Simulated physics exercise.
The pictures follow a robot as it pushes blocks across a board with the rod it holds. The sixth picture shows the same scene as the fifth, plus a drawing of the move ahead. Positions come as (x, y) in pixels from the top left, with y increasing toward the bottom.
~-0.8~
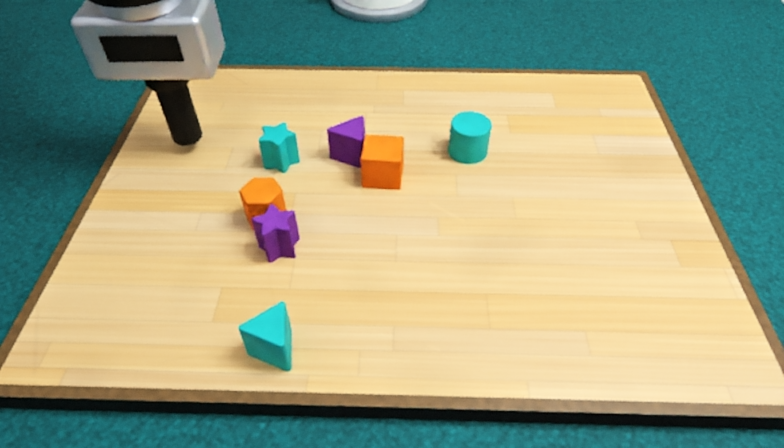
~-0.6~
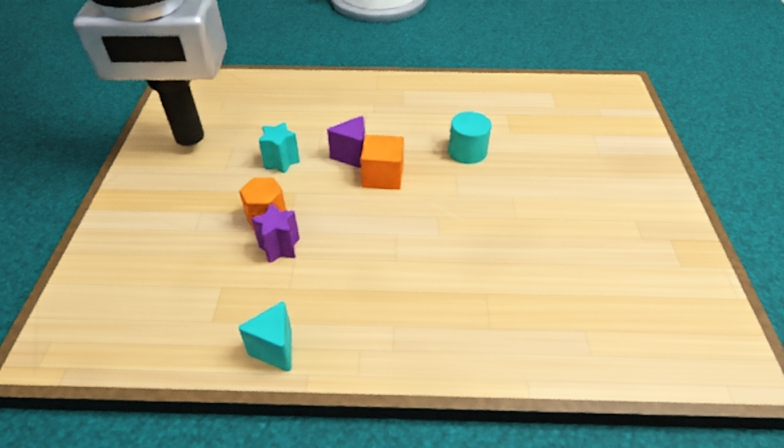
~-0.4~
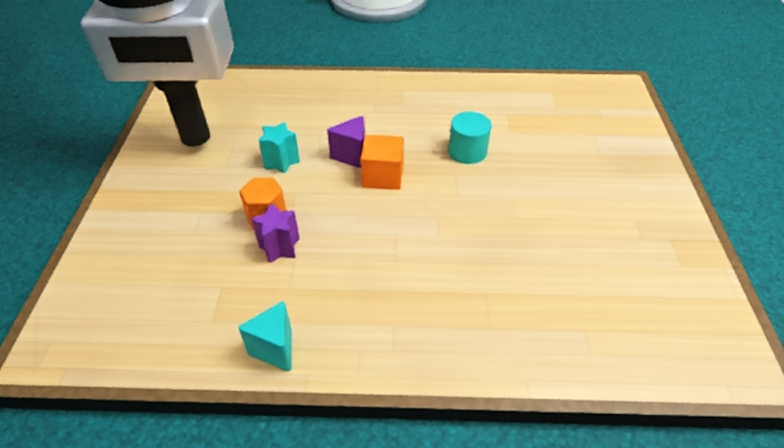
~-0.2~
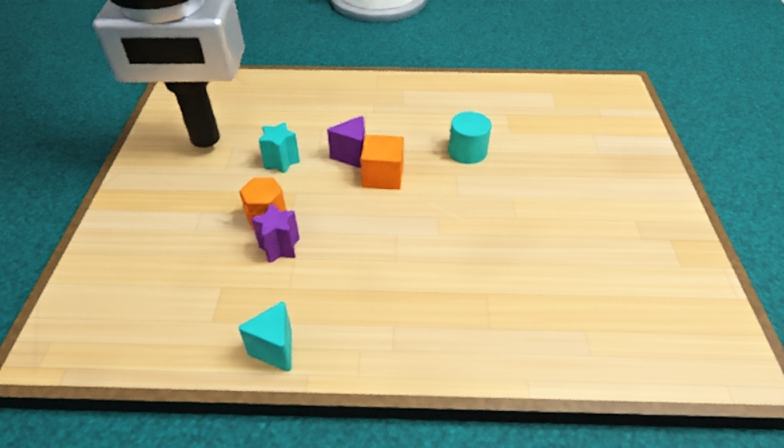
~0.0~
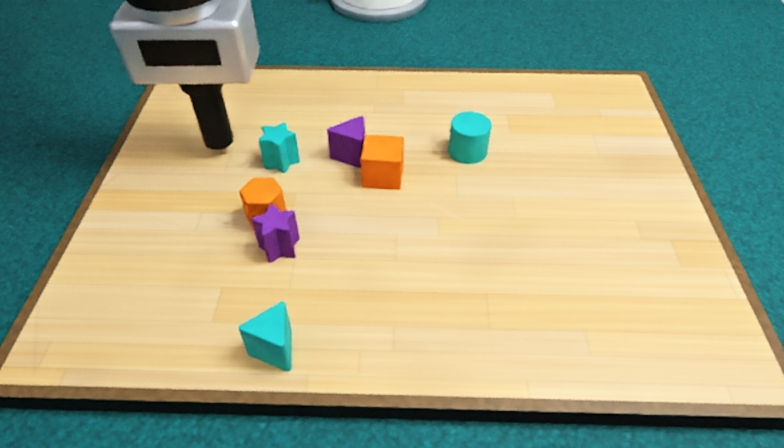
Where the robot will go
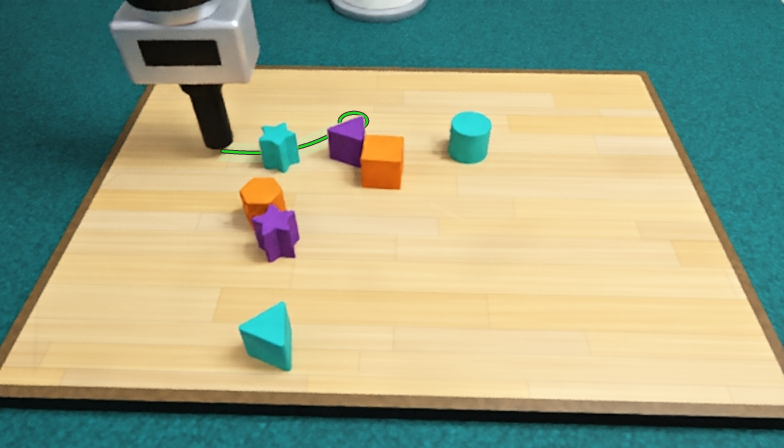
A black rod moves slightly right near the turquoise star-shaped block, while the blocks stay still.
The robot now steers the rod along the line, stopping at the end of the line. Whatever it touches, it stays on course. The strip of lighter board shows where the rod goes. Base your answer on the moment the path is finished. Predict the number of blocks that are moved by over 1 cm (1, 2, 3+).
The way I see it, the answer is one.
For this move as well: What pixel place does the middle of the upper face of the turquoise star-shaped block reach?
My estimate: (299, 136).
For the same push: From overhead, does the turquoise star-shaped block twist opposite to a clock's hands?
No, I don't think so.
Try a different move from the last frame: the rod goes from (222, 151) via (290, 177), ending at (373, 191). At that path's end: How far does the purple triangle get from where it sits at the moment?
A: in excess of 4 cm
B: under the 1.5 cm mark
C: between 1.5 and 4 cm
Letter B.
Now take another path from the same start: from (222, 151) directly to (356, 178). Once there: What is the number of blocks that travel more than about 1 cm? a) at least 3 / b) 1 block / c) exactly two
The one that fits is a, at least 3.
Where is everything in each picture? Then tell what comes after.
Tip of the rod (188, 137), middles of tops, turquoise star-shaped block (276, 133), purple triangle (350, 127), in the first frame.
Rod (190, 137), nothing pushed, in the second frame.
Rod (196, 138), nothing pushed, in the third frame.
Rod (206, 139), nothing pushed, in the fourth frame.
Rod (219, 141), turquoise star-shaped block (276, 133), purple triangle (350, 127), in the fifth frame.
The line goes from (222, 151) over (271, 152) and (317, 141) to (353, 121).
The first path, step by step. One third of the way, rod (269, 142); turquoise star-shaped block (287, 136), turned 25° clockwise.
Two thirds of the way, rod (317, 130); turquoise star-shaped block (299, 136), turned 80° clockwise.
At the end, rod (353, 111); turquoise star-shaped block (299, 136), turned 80° clockwise; purple triangle unmoved.
